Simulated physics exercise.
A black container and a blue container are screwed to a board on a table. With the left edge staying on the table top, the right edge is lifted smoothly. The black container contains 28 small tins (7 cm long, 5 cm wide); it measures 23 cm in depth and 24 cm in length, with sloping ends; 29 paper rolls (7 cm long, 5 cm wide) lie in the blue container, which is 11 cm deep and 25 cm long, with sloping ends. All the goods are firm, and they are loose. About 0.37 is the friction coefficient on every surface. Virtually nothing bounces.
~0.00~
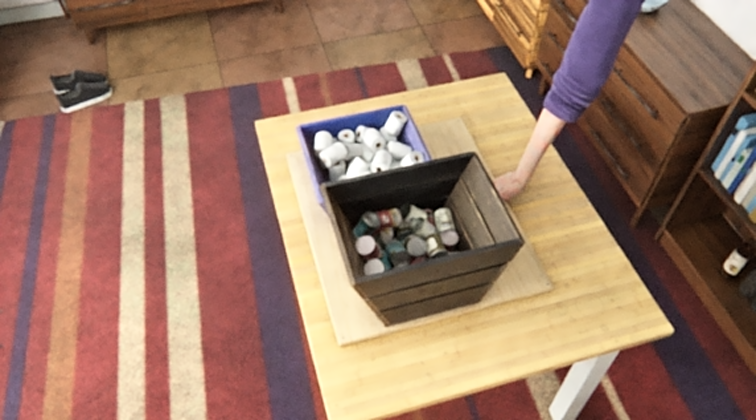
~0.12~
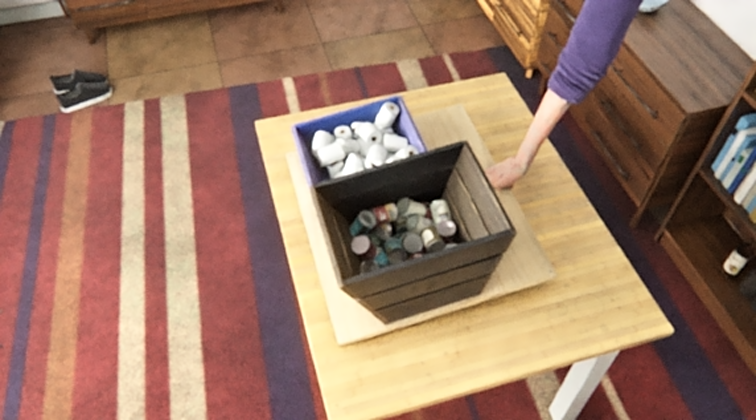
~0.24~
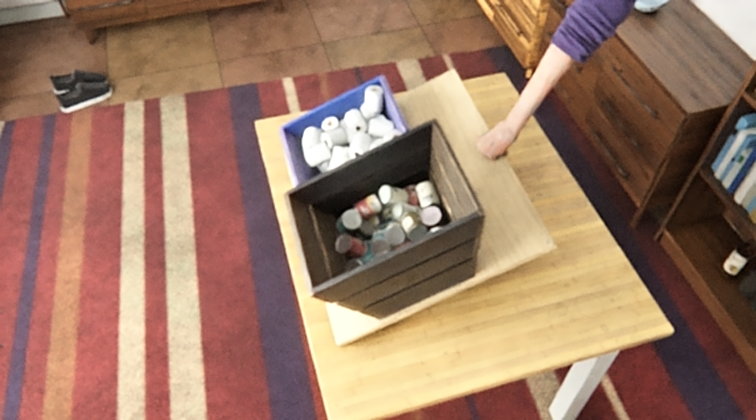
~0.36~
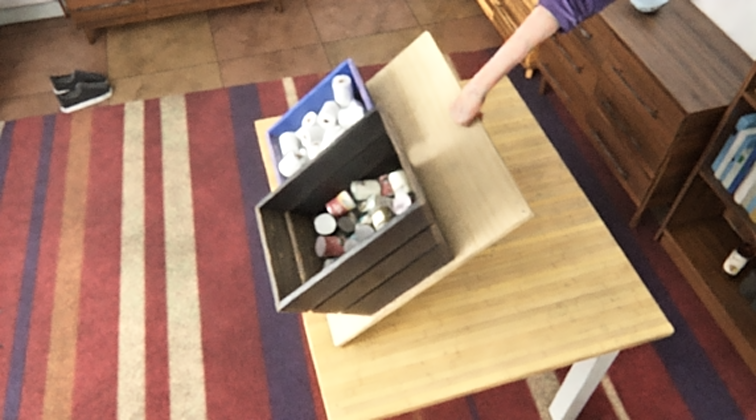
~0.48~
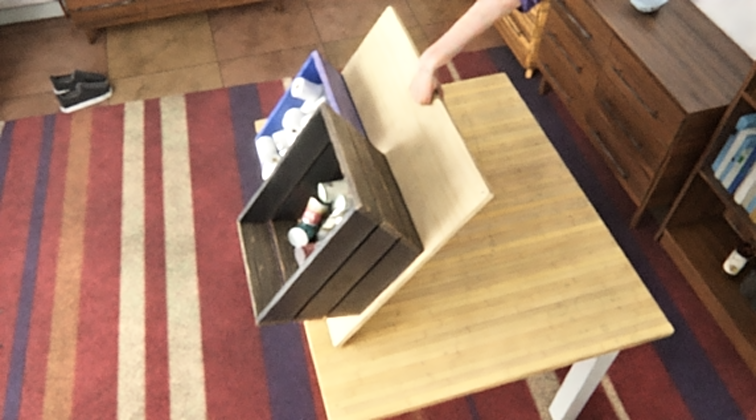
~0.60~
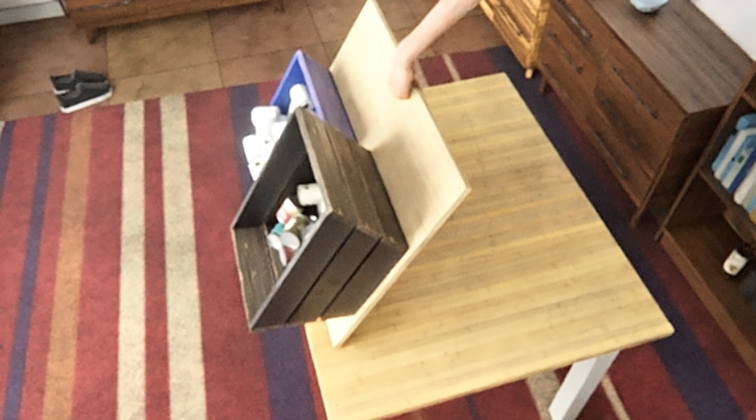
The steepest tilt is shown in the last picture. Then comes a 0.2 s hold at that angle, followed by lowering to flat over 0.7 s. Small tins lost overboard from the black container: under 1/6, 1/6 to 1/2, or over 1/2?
Under 1/6.
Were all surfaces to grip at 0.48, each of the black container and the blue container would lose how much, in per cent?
In that case the black container sheds 10 per cent, while the blue container sheds 30 per cent.
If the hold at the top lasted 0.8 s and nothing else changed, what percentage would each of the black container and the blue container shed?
Black container 0%, blue container 50%.
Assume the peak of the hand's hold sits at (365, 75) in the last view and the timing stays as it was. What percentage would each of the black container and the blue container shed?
Then black container 30, blue container 80 per cent.
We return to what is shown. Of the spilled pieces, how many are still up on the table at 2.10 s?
The number is some 0.
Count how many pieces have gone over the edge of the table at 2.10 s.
Estimated number of pieces: About 12.
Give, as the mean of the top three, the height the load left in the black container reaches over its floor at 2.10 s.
13 cm or thereabouts.
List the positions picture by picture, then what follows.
In the first picture (places track the rim corner closest to us here, unless another is named), black container (355, 281); blue container (by its farthest rim corner) (403, 106); tipped 0°; all still inside.
In the second picture, black container (343, 283); blue container (398, 97); tipped 6°.
In the third picture, black container (313, 291); tipped 21°.
In the fourth picture, black container (280, 306); tipped 39°.
In the fifth picture, black container (257, 321); tipped 54°.
In the sixth picture, black container (250, 327); tipped 60°; all still inside.
After 0.84 s, tilt 59°; the black container has all 28 and the blue container is down by 9 of 29.
After 1.14 s, tilt 31°; the black container is down by 1 of 28 and the blue container is down by 11 of 29.
After 1.56 s, tilt 0°; the black container is down by 1 of 28 and the blue container is down by 12 of 29.
When it is over (at 2.10 s), the black container is down by 1 of 28 and the blue container is down by 12 of 29. Asked share, 1 of 28, 4 per cent.
